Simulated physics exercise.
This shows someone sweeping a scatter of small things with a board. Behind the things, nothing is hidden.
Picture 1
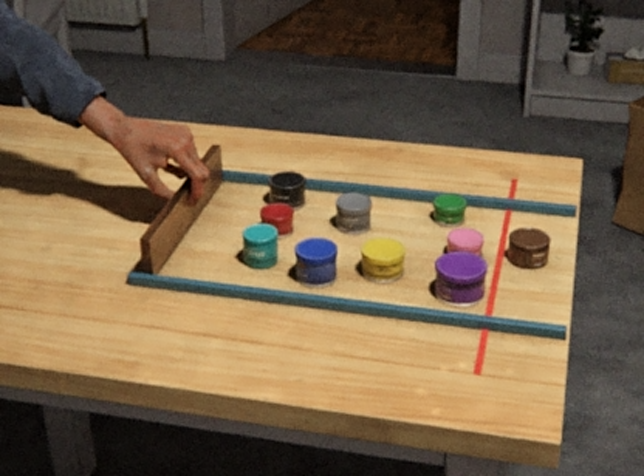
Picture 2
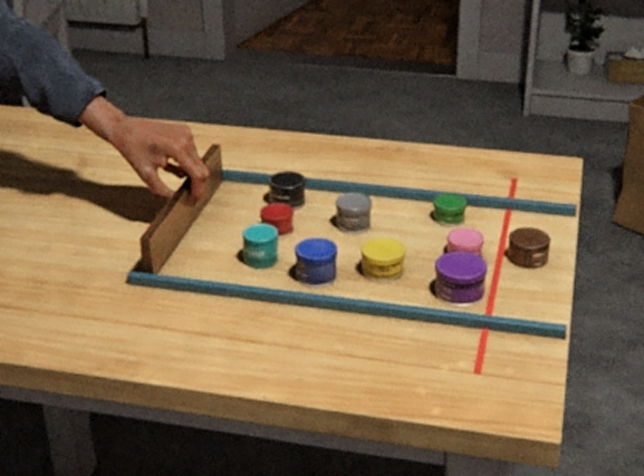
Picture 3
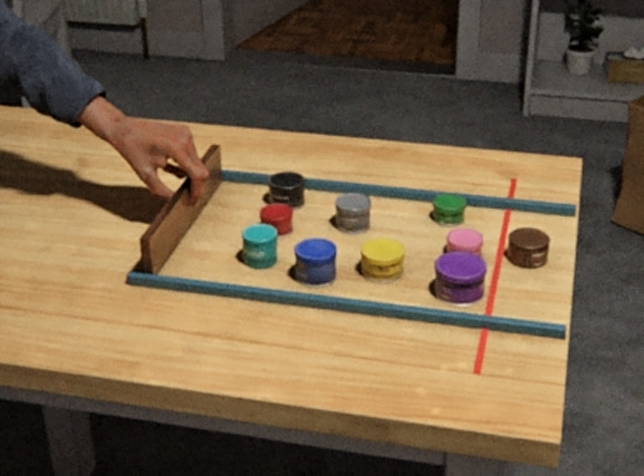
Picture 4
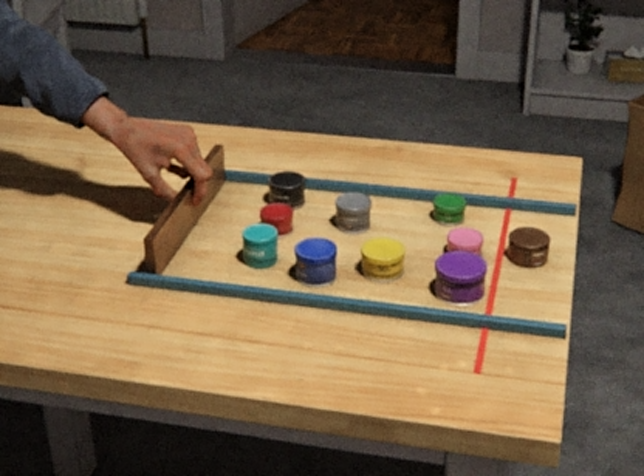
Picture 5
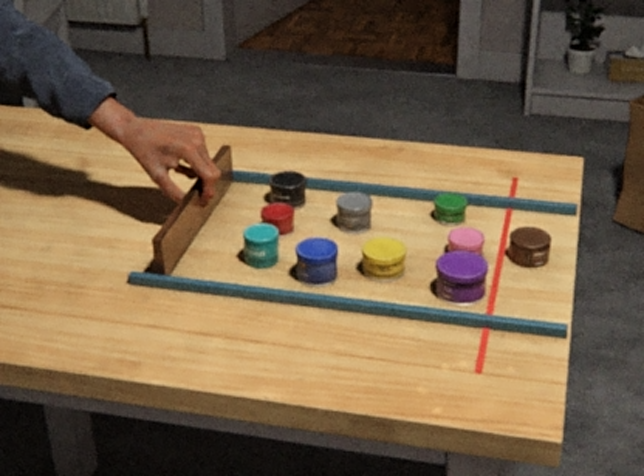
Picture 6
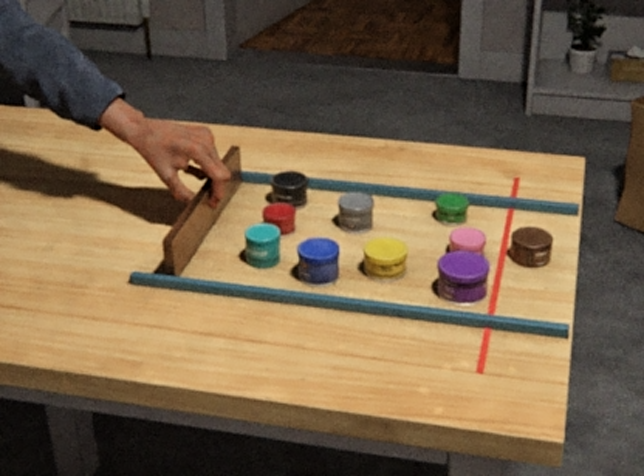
On a wooden table, a hand holds a brown board still, then slides it slightly right toward scattered colourful lidded pots.
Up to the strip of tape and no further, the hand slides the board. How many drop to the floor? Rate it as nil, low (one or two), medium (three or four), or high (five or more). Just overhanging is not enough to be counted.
Low, one or two.
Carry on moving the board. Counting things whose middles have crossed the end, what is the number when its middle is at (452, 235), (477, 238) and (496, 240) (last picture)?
The numbers past the end are 0, 0 and 1.
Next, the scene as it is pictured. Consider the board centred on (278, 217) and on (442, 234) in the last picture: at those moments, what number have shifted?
First 3 and then 10.
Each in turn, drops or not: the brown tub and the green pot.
The brown tub goes down while the green pot remains in place.
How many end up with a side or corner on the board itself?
5.
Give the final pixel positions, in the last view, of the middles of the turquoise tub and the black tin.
You'll see the turquoise tub at (516, 269), with the black tin at (529, 211).
Early on, none off yet; brown tub at rest near (531, 247); purple tin at rest near (463, 279); pink pot at rest near (467, 245).
A while later, none off yet; brown tub at rest near (531, 247); purple tin moving near (472, 281); pink pot at rest near (468, 244).
Finally, the number that fall off is one or two; lost, brown tub.
